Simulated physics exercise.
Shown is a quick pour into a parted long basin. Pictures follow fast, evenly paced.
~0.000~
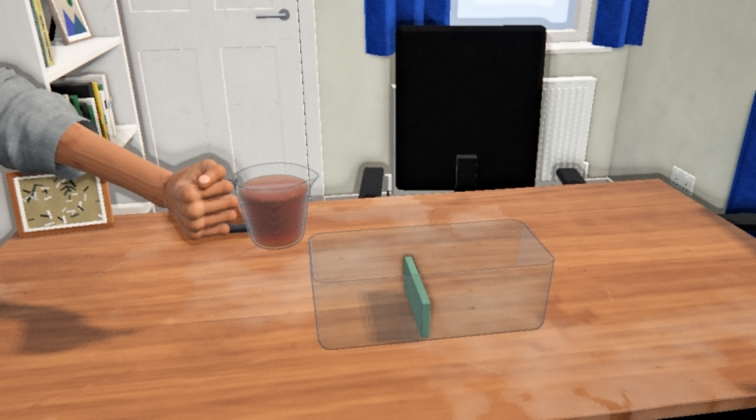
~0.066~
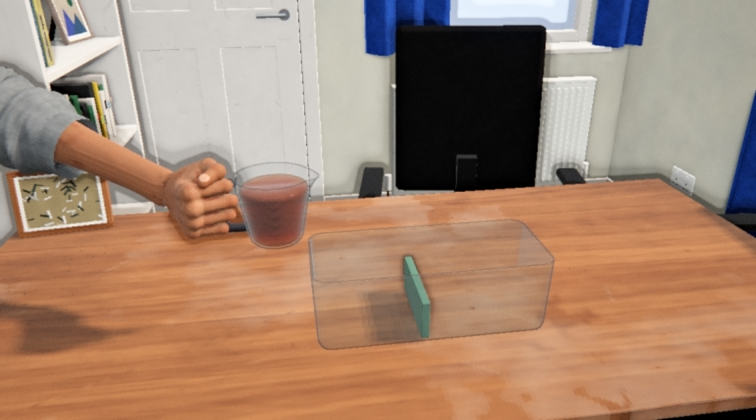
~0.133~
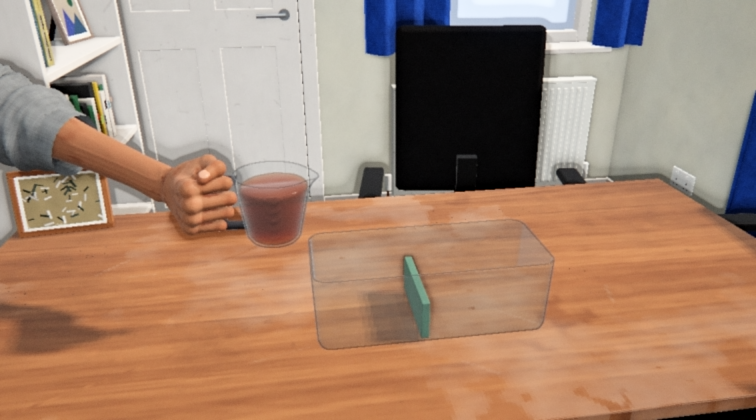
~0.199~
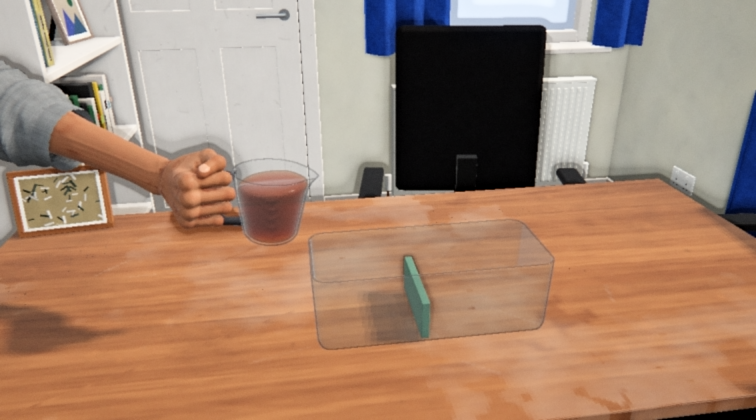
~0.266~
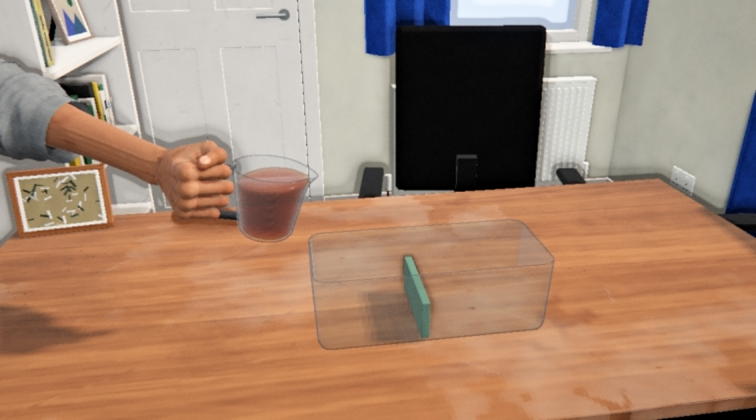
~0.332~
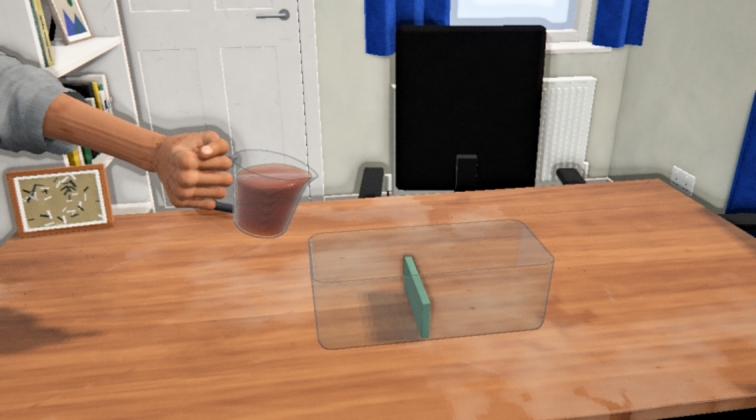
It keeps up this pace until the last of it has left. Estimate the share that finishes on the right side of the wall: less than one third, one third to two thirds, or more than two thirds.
The portion right of the wall will fail to reach one third.
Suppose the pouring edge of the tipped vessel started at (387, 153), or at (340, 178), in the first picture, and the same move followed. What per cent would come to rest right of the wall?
First try 95 %, second try 5 %.
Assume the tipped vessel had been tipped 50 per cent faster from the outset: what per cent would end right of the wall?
It comes to 0 per cent or so.
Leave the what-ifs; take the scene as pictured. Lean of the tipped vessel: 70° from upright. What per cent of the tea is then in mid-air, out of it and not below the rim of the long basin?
About 25 per cent.
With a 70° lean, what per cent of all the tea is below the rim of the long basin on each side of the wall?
Left part: Around 15 %. Right part: Around 0 %.
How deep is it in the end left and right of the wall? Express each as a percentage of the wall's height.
Roughly 30 left of the wall, roughly 0 right of it.
After 0.79 s the tilt is 70° and 63 per cent is still to pour, 13 is left of the wall and 0 right of it.
After 1.13 s the tilt is 105° and 7 per cent is still to pour, 73 is left of the wall and 1 right of it.
After 1.49 s the tilt is 113° and 0 per cent is still to pour, 93 is left of the wall and 3 right of it.
After 1.87 s the tilt is 113° and 0 per cent is still to pour, 93 is left of the wall and 3 right of it.
In the end 93 per cent lies left of the wall, 3 right of it and 3 outside.
